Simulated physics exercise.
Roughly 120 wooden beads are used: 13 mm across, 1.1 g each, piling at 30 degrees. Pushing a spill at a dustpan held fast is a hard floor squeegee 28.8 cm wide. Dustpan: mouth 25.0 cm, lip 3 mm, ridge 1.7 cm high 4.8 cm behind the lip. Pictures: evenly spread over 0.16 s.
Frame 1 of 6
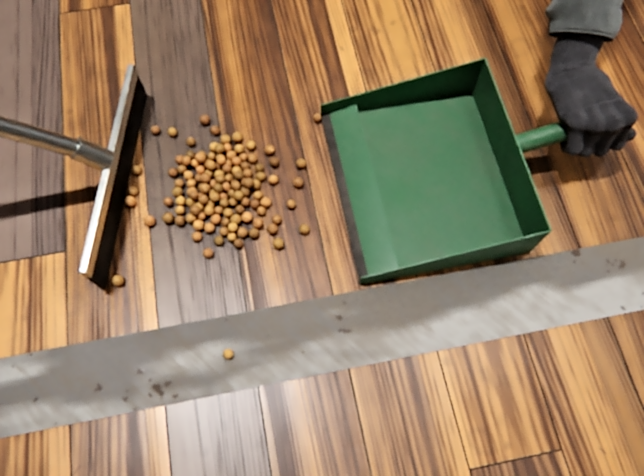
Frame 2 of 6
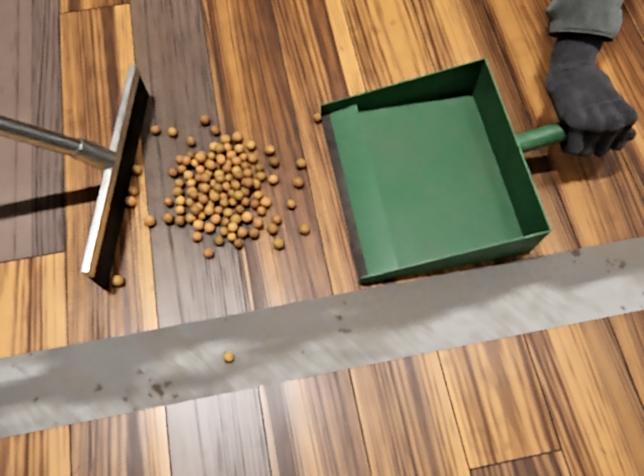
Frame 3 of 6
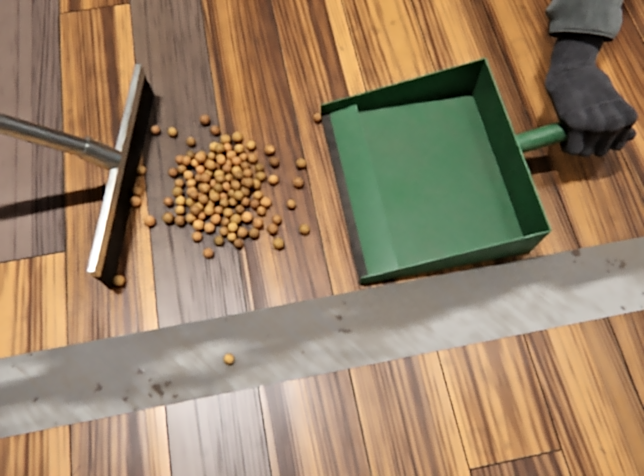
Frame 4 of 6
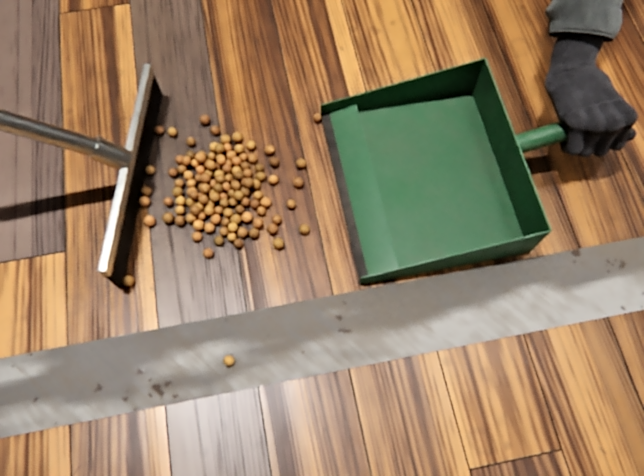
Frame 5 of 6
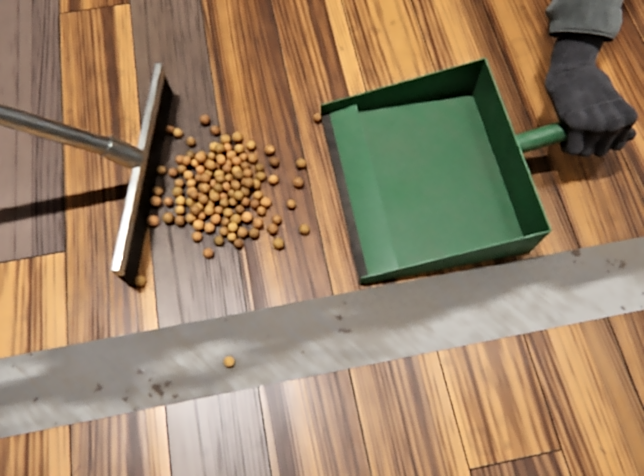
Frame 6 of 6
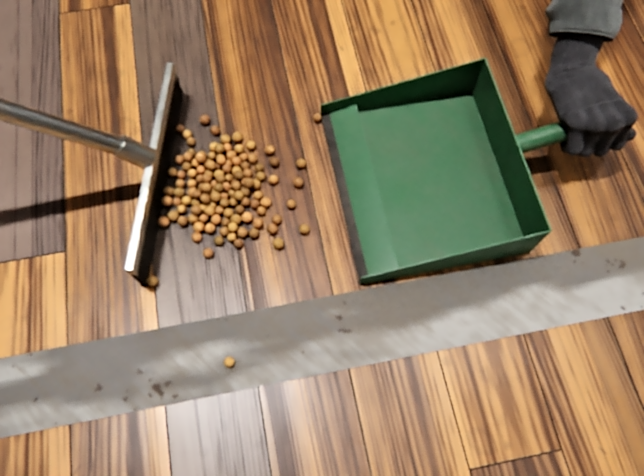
A gray-gloved hand held a green dustpan still on a wood floor while a squeegee slid slowly rightward from the left, reaching the scattered wooden beads and nudging the nearest ones along.
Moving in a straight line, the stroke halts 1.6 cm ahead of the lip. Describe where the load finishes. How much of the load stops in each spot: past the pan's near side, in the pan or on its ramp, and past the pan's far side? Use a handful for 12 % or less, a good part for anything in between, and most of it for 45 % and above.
My call is near side: A handful; pan: A good part; far side: A handful.
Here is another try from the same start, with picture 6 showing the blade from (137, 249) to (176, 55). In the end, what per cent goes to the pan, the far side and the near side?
You'd see pan at 5, far at 15 and near at 0.
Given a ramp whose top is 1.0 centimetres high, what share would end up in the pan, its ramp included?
Then around 20 percent, ramp counted.
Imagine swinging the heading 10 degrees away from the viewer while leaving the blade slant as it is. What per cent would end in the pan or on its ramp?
Result: Close to 10 %, ramp counted.
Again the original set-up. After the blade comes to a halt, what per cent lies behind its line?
Estimate: Near 0 %.
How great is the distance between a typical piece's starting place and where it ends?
It works out to roughly 14 cm.
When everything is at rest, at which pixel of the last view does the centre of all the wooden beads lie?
Near (326, 187).
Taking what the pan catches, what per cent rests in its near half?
I'd put it near 10 per cent.
Then, 0.19 s after the last picture, middle of the blade 14 cm from the lip; 0 % over the lip, far side 5 %, near side 0 %.
Then, 0.32 s after the last picture, middle of the blade 8 cm from the lip; 0 % over the lip, far side 5 %, near side 0 %.
Then, 0.57 s after the last picture, middle of the blade 5 cm from the lip; 20 % over the lip, far side 5 %, near side 5 %.
In the end, near side 10 %, pan 15 %, far side 5 %, in front of the lip or behind the blade 70 %.
